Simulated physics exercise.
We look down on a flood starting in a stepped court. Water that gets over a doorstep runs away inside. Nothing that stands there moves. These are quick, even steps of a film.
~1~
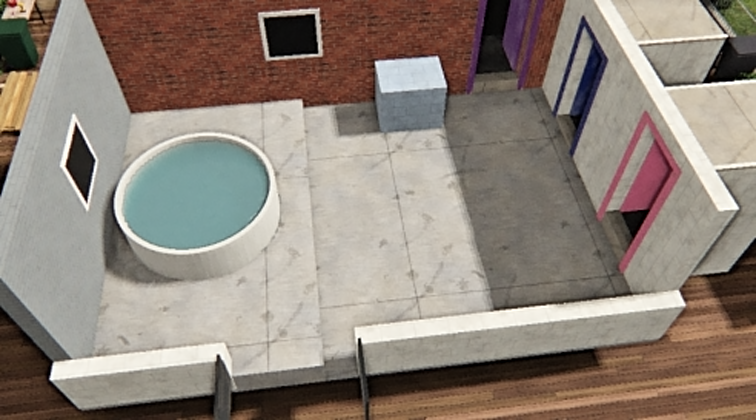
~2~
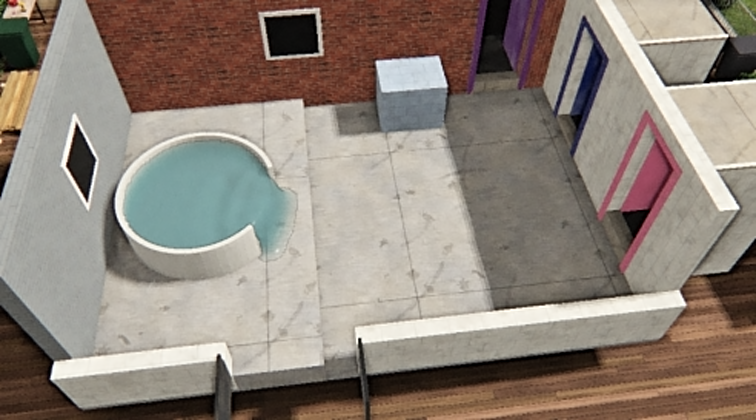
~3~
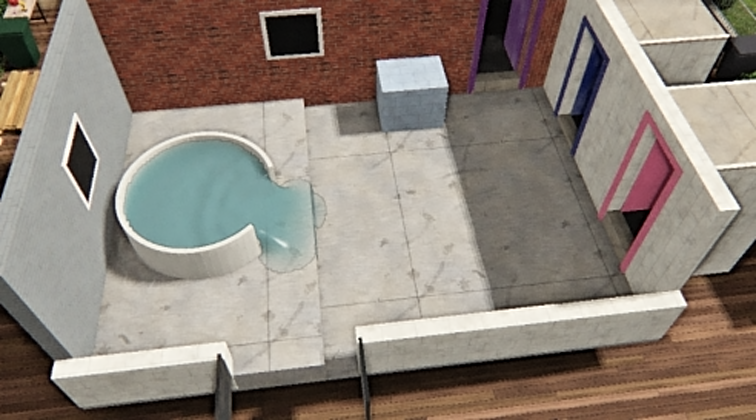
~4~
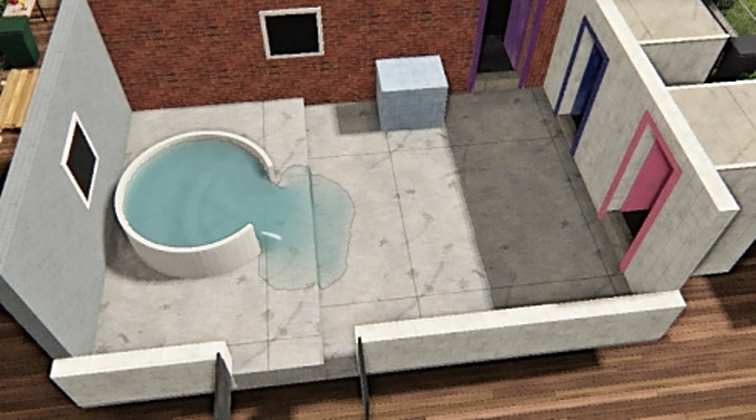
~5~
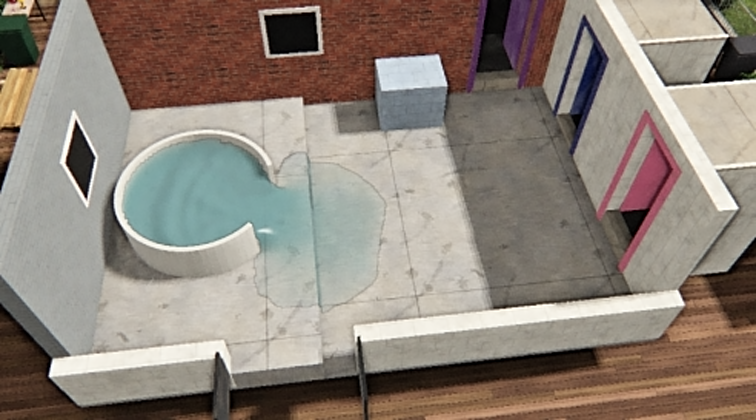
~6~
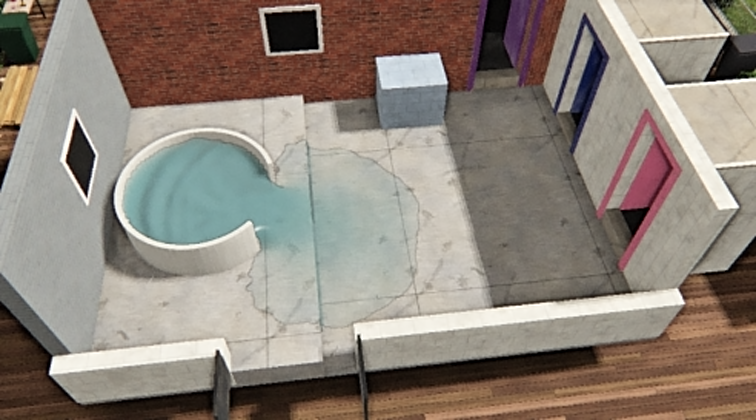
Walled courtyard with a round white pool, its right side opening and blue-green water pouring out, spreading across the pale paving.
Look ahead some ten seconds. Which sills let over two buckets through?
One by one: The purple door admits no more than that; the pink door admits no more than that; the blue door lets in a lot.
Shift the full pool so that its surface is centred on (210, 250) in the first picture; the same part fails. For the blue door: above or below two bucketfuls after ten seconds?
Then: Blue door passes that mark.
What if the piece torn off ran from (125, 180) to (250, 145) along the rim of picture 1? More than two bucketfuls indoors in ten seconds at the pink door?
In short: The pink door takes less.
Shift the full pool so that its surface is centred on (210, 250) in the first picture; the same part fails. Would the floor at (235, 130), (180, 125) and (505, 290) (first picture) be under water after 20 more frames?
One after the other: No water, dry, awash.
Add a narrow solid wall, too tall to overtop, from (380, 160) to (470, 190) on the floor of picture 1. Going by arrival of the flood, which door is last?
It is the purple door.
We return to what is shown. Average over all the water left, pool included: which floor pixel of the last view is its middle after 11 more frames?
I would point to (318, 228).
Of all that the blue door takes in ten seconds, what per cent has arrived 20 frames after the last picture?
Close to 20 %.
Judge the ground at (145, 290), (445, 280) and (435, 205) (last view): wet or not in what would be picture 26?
In that order: Clear, under water, awash.
A moment on, water covers 40 % of the floor; the purple door not reached, the pink door not reached, the blue door not reached.
Next, water covers 55 % of the floor; the purple door not reached, the pink door wet at the sill, nothing in, the blue door not reached.
Then, water covers 60 % of the floor; the purple door wet at the sill, nothing in, the pink door wet at the sill, nothing in, the blue door under two buckets in.
Later, water covers 65 % of the floor; the purple door wet at the sill, nothing in, the pink door wet at the sill, nothing in, the blue door over two buckets in.
In the end, water covers 65 % of the floor; the purple door wet at the sill, nothing in, the pink door wet at the sill, nothing in, the blue door far over two buckets in.
